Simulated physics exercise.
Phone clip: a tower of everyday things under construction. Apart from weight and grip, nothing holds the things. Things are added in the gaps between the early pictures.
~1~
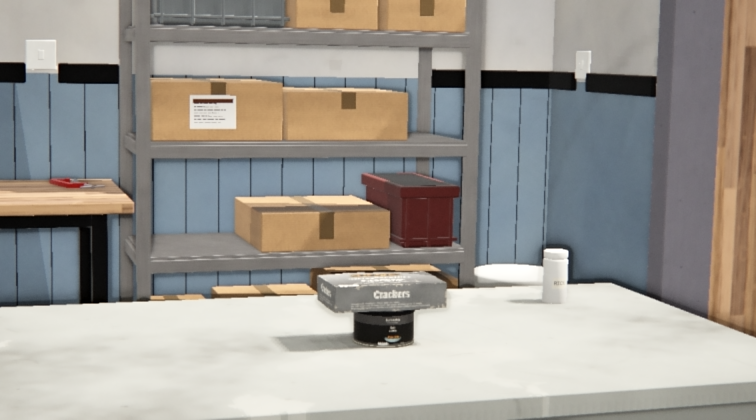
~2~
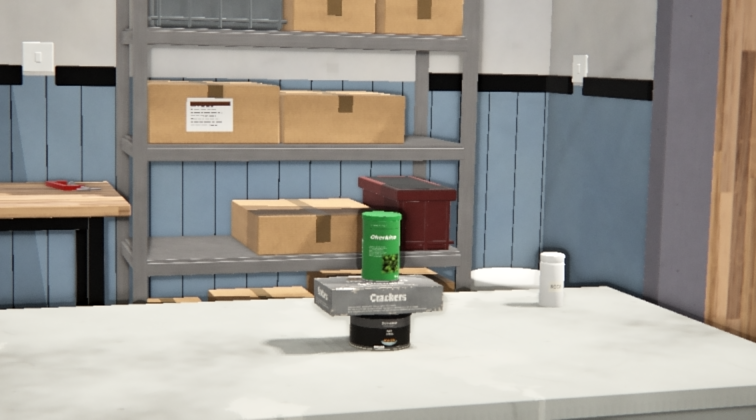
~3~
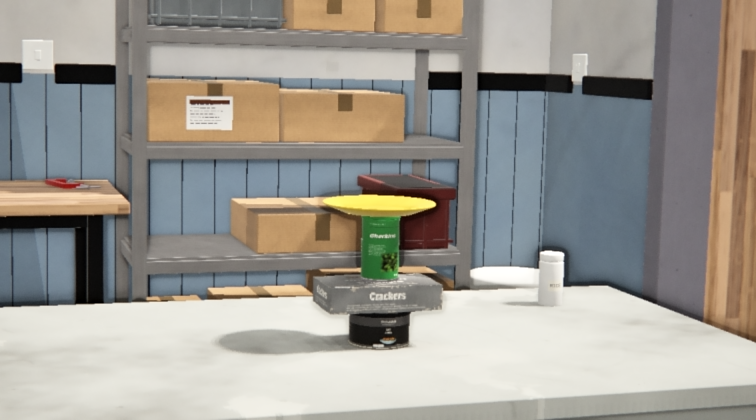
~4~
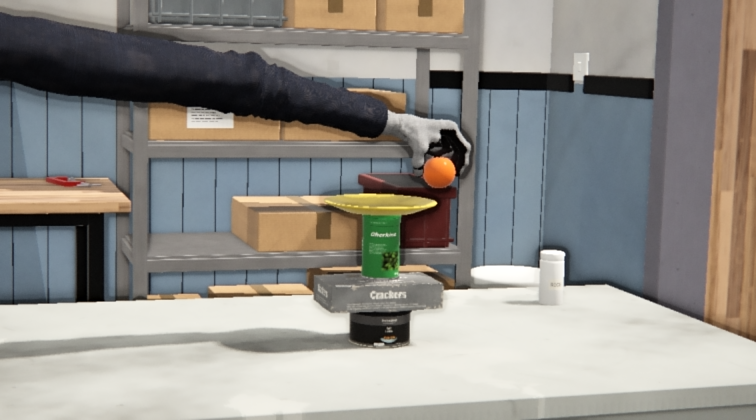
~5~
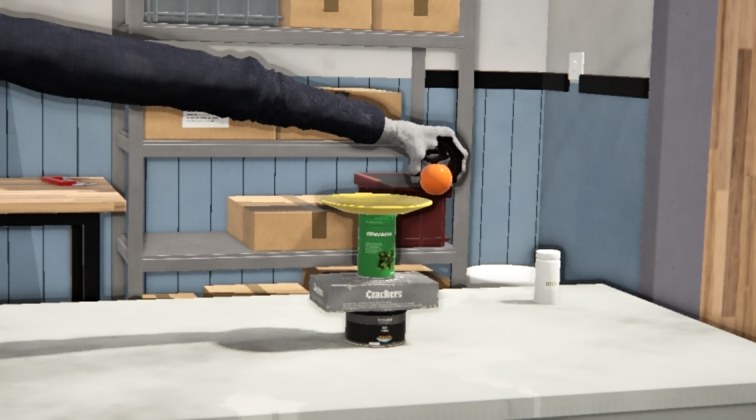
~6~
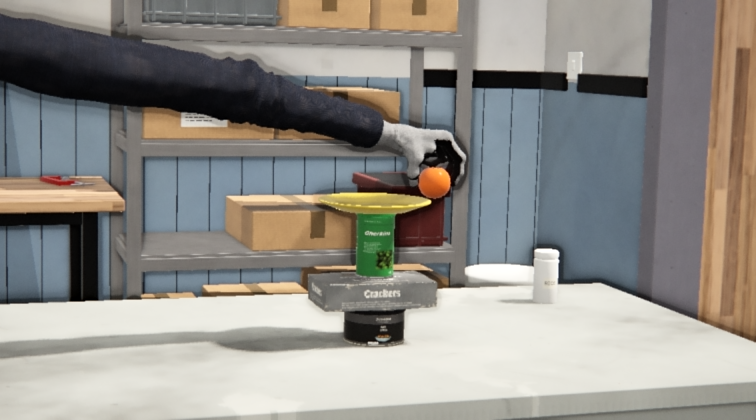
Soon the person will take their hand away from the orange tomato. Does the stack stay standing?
No. So the pile doesn't survive that.
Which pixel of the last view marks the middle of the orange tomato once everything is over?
It finishes at about (465, 320).
Then, 0.30 s after the last picture, orange tomato now fallen.
Then, 0.40 s after the last picture, things are still on the move.
Then, 0.50 s after the last picture, as before.
At rest, fallen, orange tomato; the other 5 in place. Seen from the same camera at the end, orange tomato near (464, 320). The pile gives way.
